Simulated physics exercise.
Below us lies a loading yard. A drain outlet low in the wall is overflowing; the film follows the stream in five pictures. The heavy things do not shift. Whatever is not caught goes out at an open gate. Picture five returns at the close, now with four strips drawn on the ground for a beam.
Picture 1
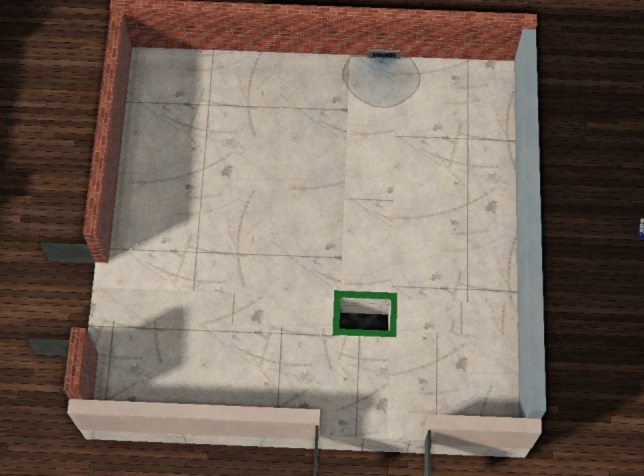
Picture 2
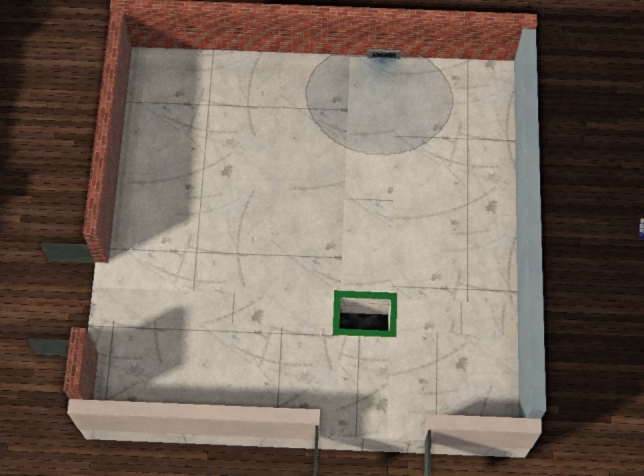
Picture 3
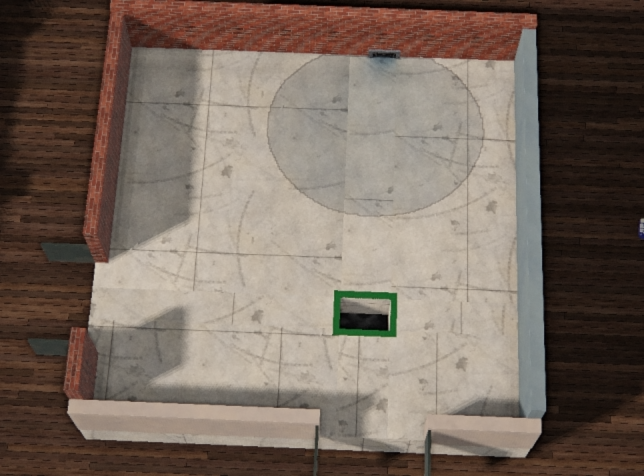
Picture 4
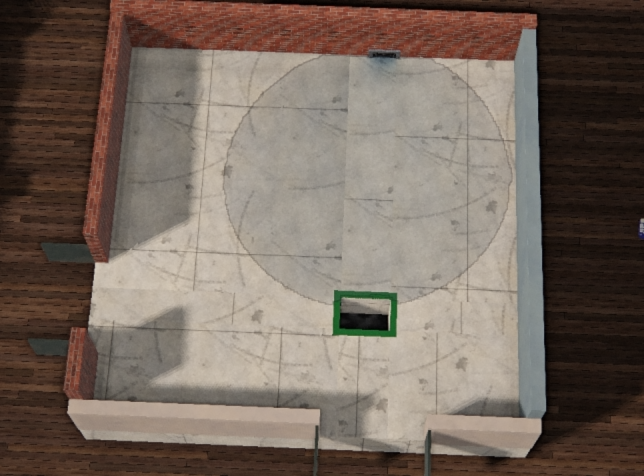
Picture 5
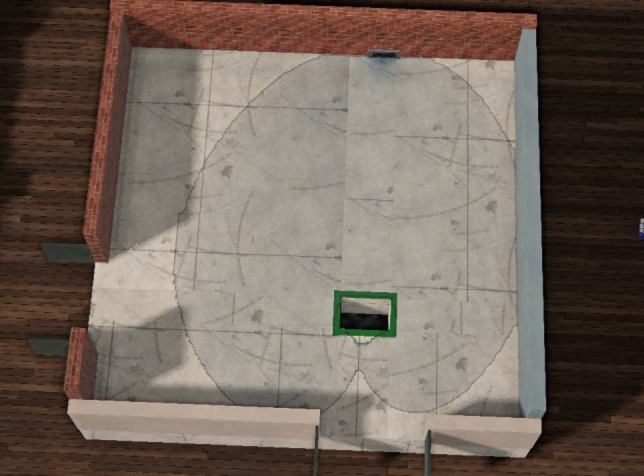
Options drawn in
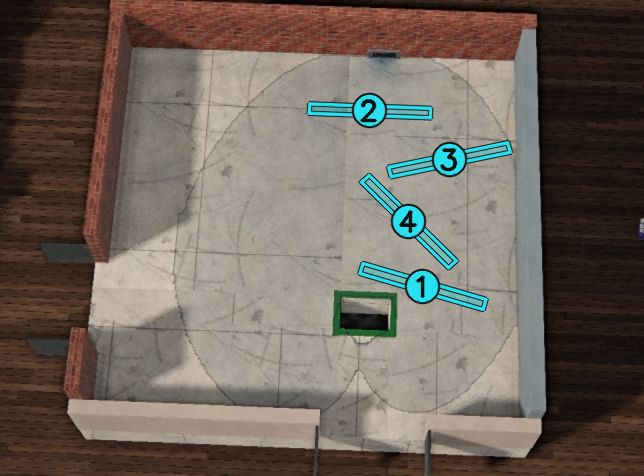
A wet patch spread from the outfall at the top brick wall, growing rounder and wider across the pale yard floor until it surrounded the green gully, which began taking water.
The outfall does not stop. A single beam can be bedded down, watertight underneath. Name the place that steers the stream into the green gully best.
I would pick place 3.
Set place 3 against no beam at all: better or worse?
Place 3 is worse.
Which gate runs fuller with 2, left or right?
More leaves on the right.
On the marked copy, 1 from (361, 268) to (484, 304); 2 from (309, 108) to (430, 113); 3 from (389, 171) to (508, 147); 4 from (365, 178) to (452, 264).
For place 1, about 6 % of the stream goes into the green gully, about 91 % out by the gates.
For place 2, about 6 % of the stream goes into the green gully, about 90 % out by the gates.
For place 3, about 15 % of the stream goes into the green gully, about 82 % out by the gates.
For place 4, about 8 % of the stream goes into the green gully, about 89 % out by the gates.
